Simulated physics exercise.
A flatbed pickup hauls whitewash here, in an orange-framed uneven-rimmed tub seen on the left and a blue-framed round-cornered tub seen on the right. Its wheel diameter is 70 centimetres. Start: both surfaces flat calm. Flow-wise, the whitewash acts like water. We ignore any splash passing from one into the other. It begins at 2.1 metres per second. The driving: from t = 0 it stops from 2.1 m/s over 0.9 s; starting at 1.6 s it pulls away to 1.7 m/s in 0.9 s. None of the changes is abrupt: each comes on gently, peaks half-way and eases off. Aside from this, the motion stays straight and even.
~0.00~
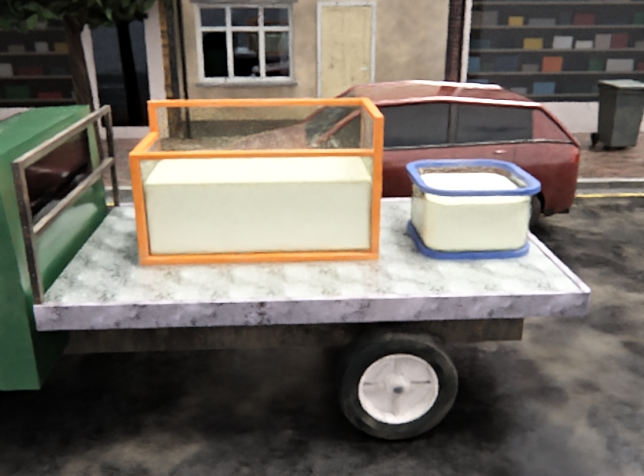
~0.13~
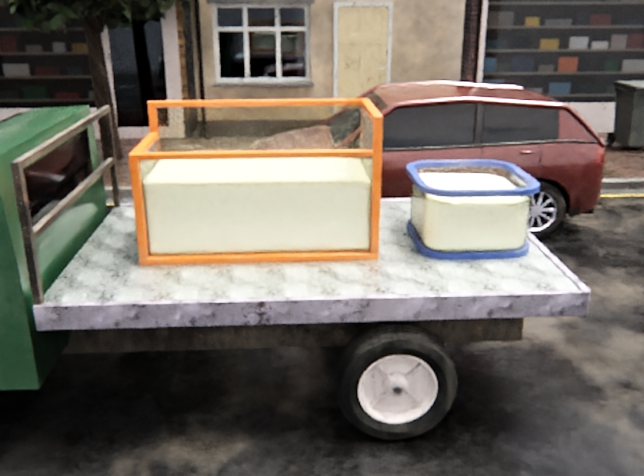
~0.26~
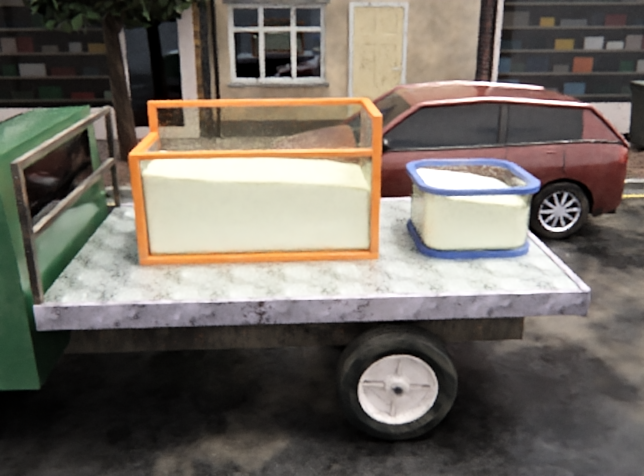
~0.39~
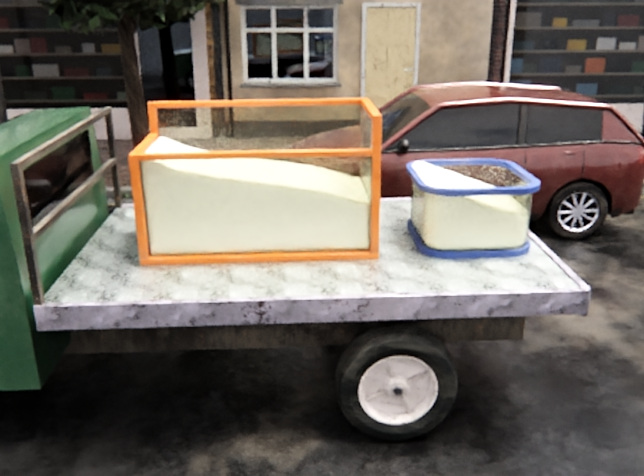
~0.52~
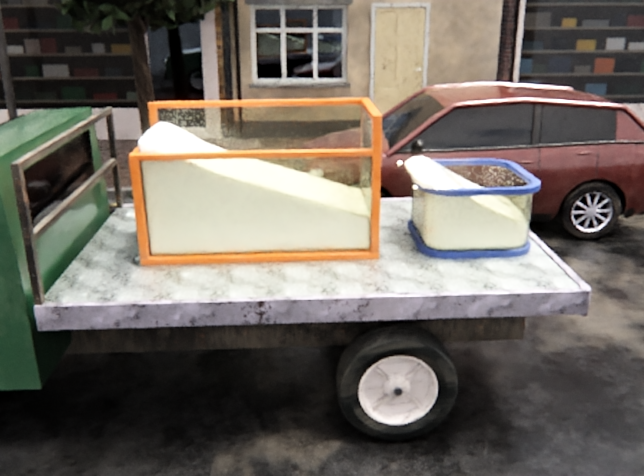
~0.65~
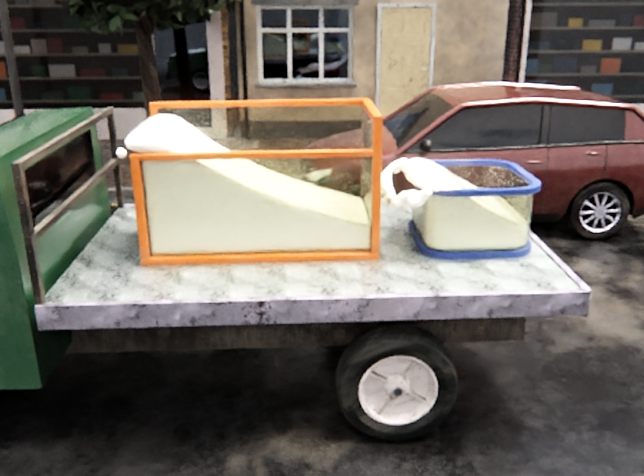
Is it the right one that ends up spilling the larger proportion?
The right-hand side is going to shed the larger part.
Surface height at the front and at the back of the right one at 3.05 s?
Close to 30 cm in front, close to 22 cm behind.
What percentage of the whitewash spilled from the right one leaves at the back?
Roughly 50 percent.
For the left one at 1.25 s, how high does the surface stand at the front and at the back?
Heights: Front 48 cm, then back 50 cm.
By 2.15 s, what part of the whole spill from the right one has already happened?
By then it's around 50 per cent.
Then, 1.25 s in, the left one has lost 6 per cent, over the front (front 47 cm, back 49 cm); the right one has lost 8 per cent, over the front (front 21 cm, back 42 cm).
Then, 2.15 s in, the left one has lost 7 per cent, over the front, a little elsewhere (front 22 cm, back 44 cm); the right one has lost 8 per cent, over the front (front 13 cm, back 52 cm).
Then, 3.05 s in, the left one has lost 7 per cent, over the front, a little elsewhere (front 39 cm, back 35 cm); the right one has lost 16 per cent, over the back and the front, a little elsewhere (front 31 cm, back 22 cm).
Then, 5.49 s in, the left one has lost 7 per cent, over the front, a little elsewhere; the right one has lost 17 per cent, over the front and the back, a little elsewhere.
